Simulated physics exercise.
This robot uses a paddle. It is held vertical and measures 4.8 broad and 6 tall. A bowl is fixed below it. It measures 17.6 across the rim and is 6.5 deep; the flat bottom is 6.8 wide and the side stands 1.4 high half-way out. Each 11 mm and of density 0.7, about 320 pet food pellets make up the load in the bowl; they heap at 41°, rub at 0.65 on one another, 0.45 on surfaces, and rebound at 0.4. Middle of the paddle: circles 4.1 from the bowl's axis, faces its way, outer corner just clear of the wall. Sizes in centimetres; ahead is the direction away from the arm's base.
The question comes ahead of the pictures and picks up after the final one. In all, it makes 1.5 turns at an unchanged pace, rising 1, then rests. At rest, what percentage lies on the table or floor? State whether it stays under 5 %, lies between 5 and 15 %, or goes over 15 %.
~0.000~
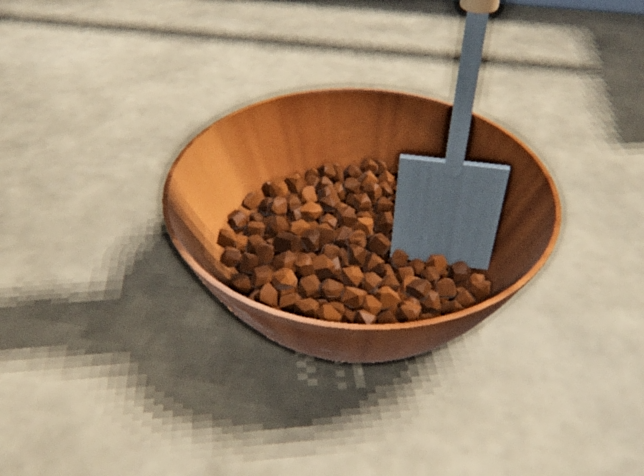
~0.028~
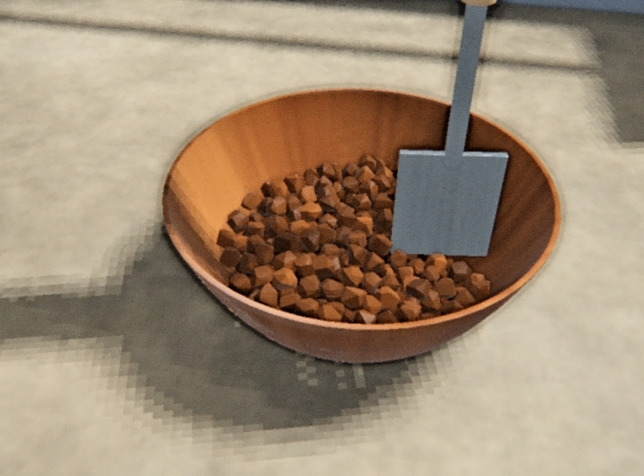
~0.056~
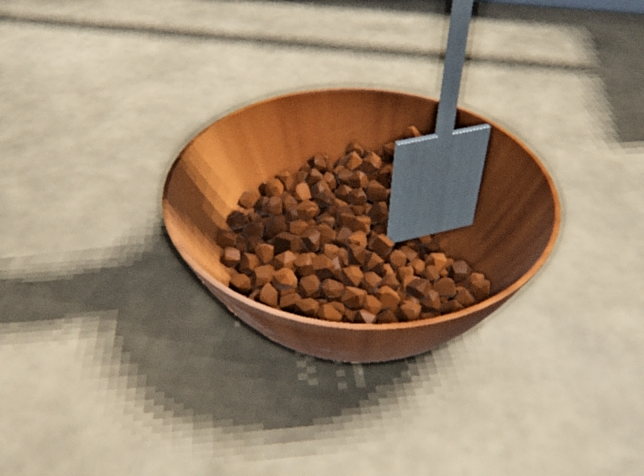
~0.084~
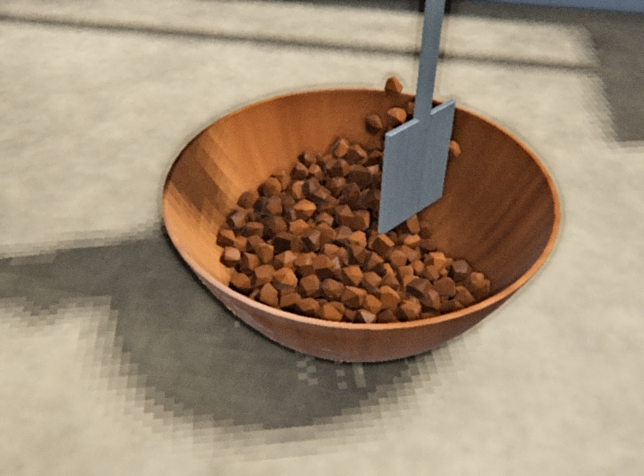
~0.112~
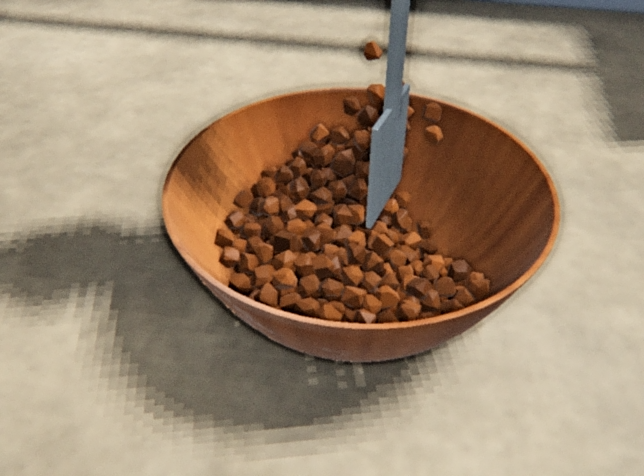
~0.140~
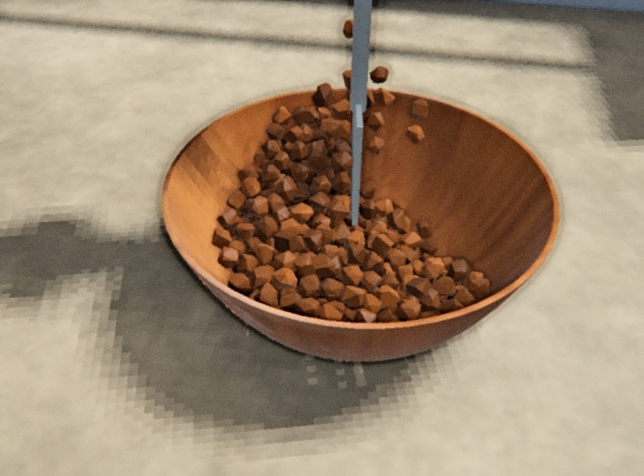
It goes over 15 %.
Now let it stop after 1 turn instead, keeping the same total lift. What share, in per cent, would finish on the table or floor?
Close to 20 in a hundred.
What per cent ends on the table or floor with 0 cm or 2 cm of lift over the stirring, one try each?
Roughly 35 percent, then roughly 25 percent.
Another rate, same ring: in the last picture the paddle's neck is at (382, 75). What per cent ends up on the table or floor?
About 25 per cent.
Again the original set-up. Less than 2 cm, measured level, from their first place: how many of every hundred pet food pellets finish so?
Estimate: 25 per cent.
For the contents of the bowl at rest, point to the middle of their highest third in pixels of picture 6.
The centre is near pixel (312, 253).
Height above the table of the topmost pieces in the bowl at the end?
Height: Roughly 5.5 cm.
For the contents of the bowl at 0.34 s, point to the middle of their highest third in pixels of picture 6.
About (381, 284).
After 0.34 s, 269° round, highest piece 9 above the table; 281 in the bowl, 14 on the table or floor, 24 in flight or on the tool.
After 0.55 s, 79° round, highest piece 9 above the table; 251 in the bowl, 56 on the table or floor, 12 in flight or on the tool.
After 0.85 s, 180° round, highest piece 6 above the table; 240 in the bowl, 79 on the table or floor.
After 1.55 s, 180° round, highest piece 6 above the table; 240 in the bowl, 79 on the table or floor.
In the end, 240 in the bowl, 79 on the table or floor. That is 25 % on the table or floor.
